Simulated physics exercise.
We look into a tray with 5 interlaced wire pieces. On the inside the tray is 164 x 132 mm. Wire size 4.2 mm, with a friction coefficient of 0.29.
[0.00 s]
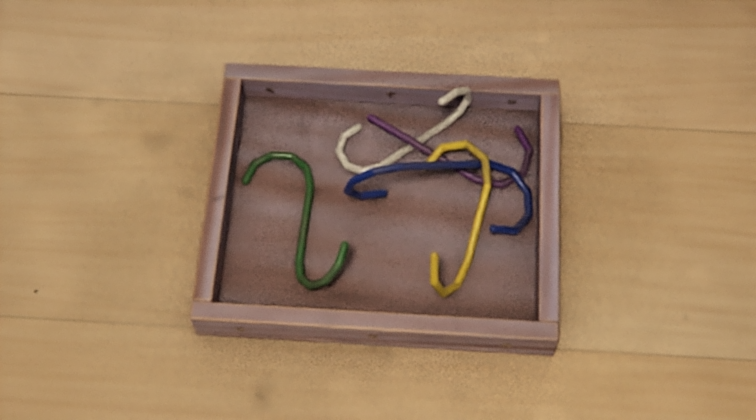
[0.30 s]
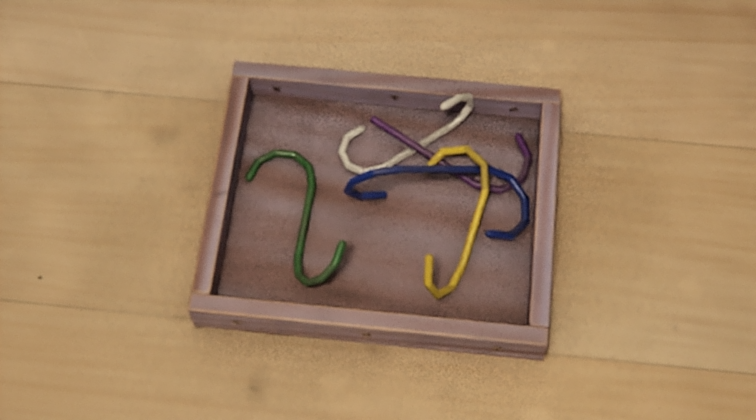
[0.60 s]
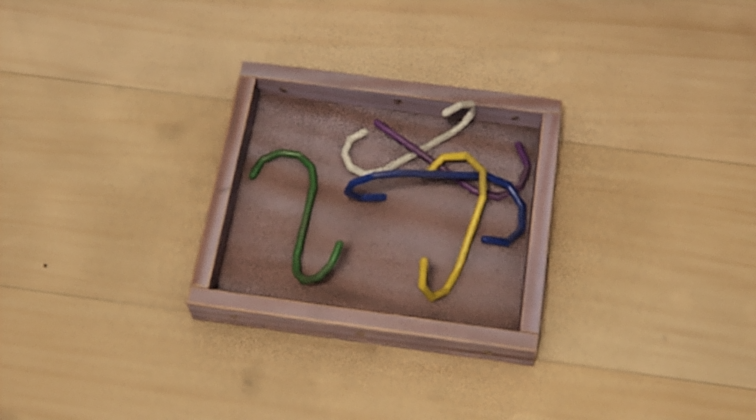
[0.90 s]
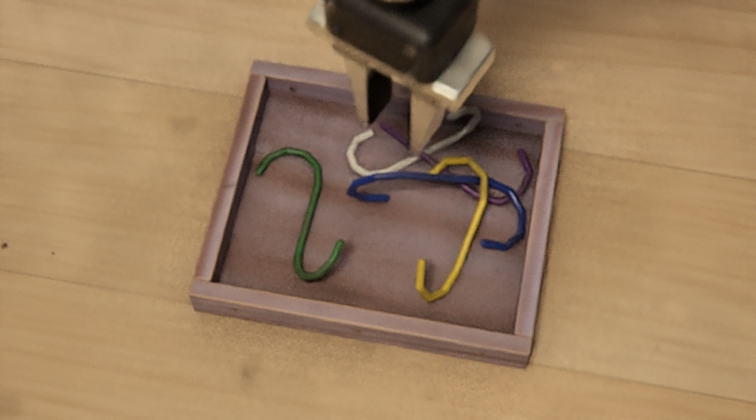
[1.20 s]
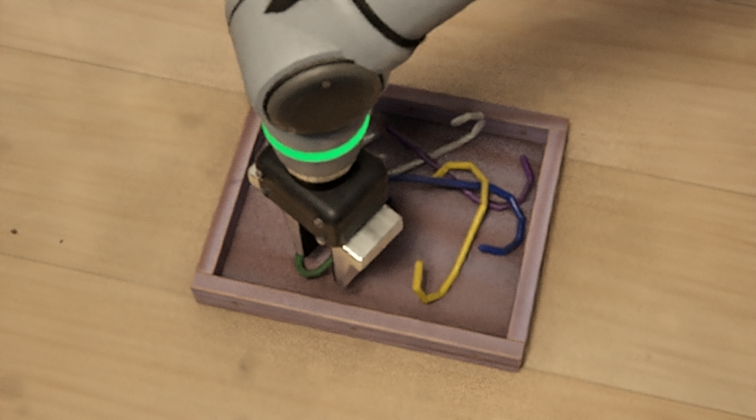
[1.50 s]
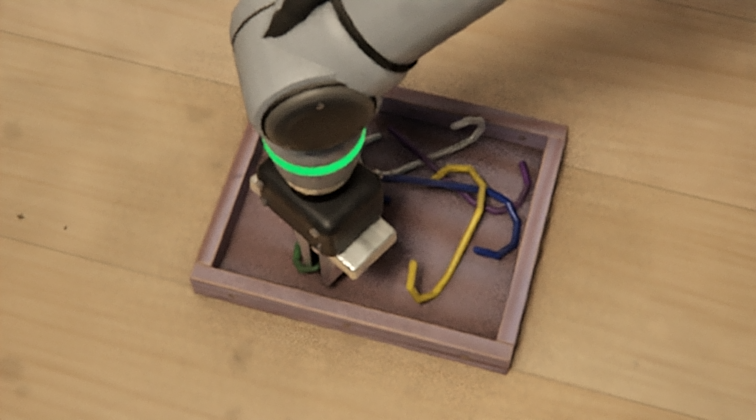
A grey robot arm with a black gripper and a glowing green ring works over a shallow wooden tray on a pale wood floor, seen from above at an angle. The tray holds a green hook at left and tangled white, purple, blue and yellow hooks at right. The view slowly rotates as the gripper enters from the top, lowers leftward and closes on the green hook.
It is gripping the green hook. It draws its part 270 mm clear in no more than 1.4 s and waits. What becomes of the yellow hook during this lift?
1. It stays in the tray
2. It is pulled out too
It stays in the tray (1).
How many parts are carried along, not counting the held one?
That comes to 0 in total.
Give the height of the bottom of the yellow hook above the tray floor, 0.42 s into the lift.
0 mm.
By 1.92 s, lowest point more than 20 mm over the tray floor, green hook 58 mm.
By 2.27 s, lowest point more than 20 mm over the tray floor, green hook 158 mm.
By 2.90 s, lowest point more than 20 mm over the tray floor, green hook 272 mm.
Finally, hanging green hook 272 mm; the other 4 are down.
